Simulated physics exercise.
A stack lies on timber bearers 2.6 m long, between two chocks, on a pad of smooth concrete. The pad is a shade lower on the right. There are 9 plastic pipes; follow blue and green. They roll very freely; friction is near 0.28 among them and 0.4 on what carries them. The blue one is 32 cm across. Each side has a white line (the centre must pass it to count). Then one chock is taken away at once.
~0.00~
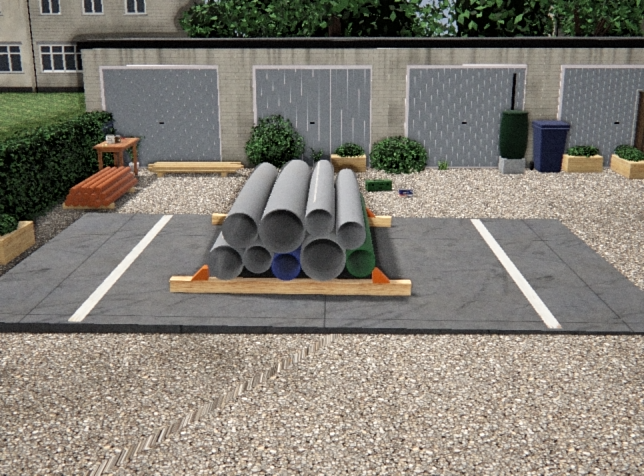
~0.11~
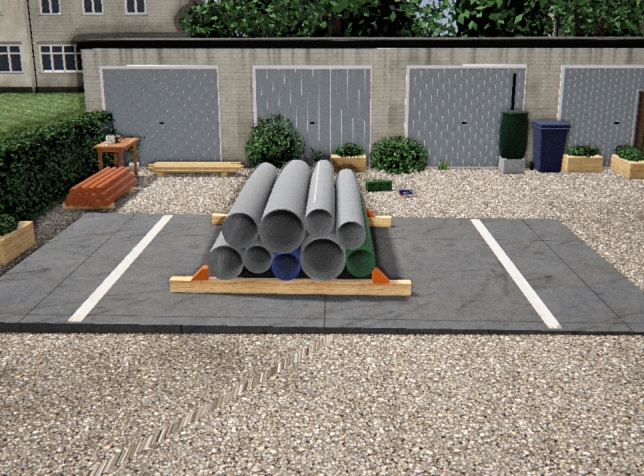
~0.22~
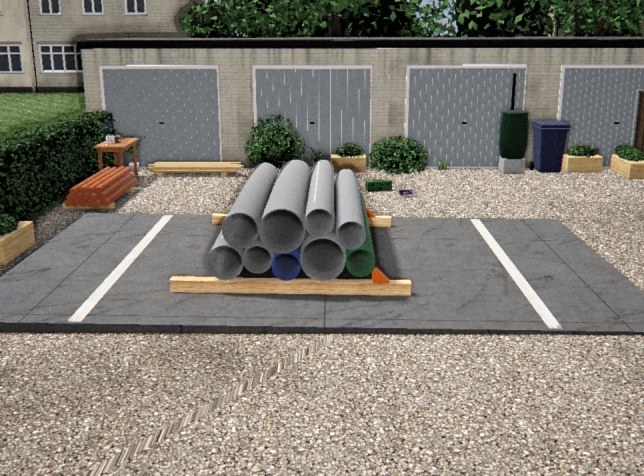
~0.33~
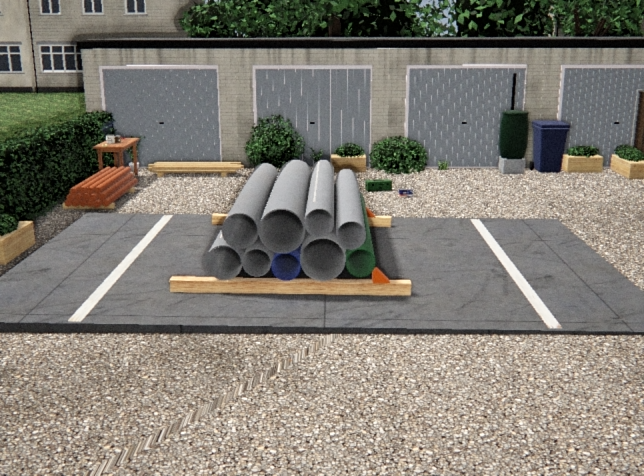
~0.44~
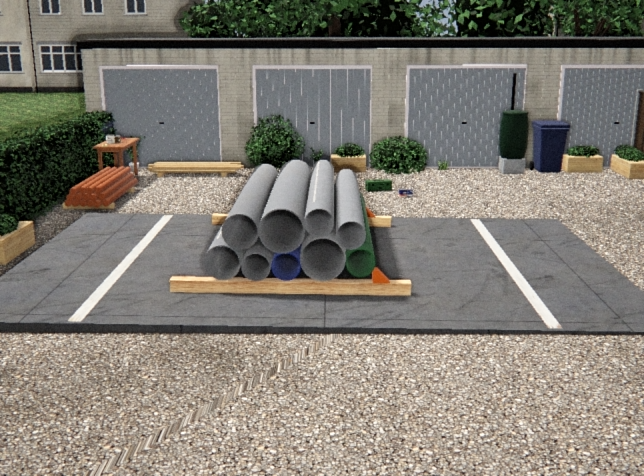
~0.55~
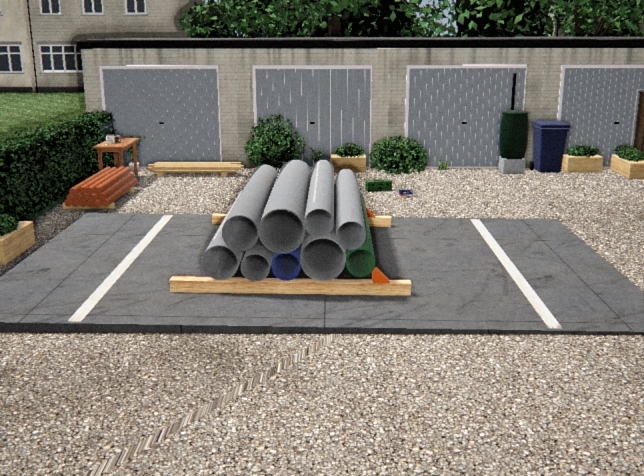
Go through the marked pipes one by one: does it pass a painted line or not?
Blue stops short. Green does not cross a line.
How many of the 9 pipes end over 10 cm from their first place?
6 of them.
Then, 2.6 s in, blue is on the bearers, 125 cm from the bearers' left end; green is on the bearers, 60 cm from the bearers' right end; 0 over a line so far.
Then, 5.4 s in, blue is on the bearers, 125 cm from the bearers' left end; still the same for green; 4 over a line so far.
In the end (8.6 s), blue is on the bearers, 125 cm from the bearers' left end; green is on the bearers, 60 cm from the bearers' right end; 4 over a line so far.
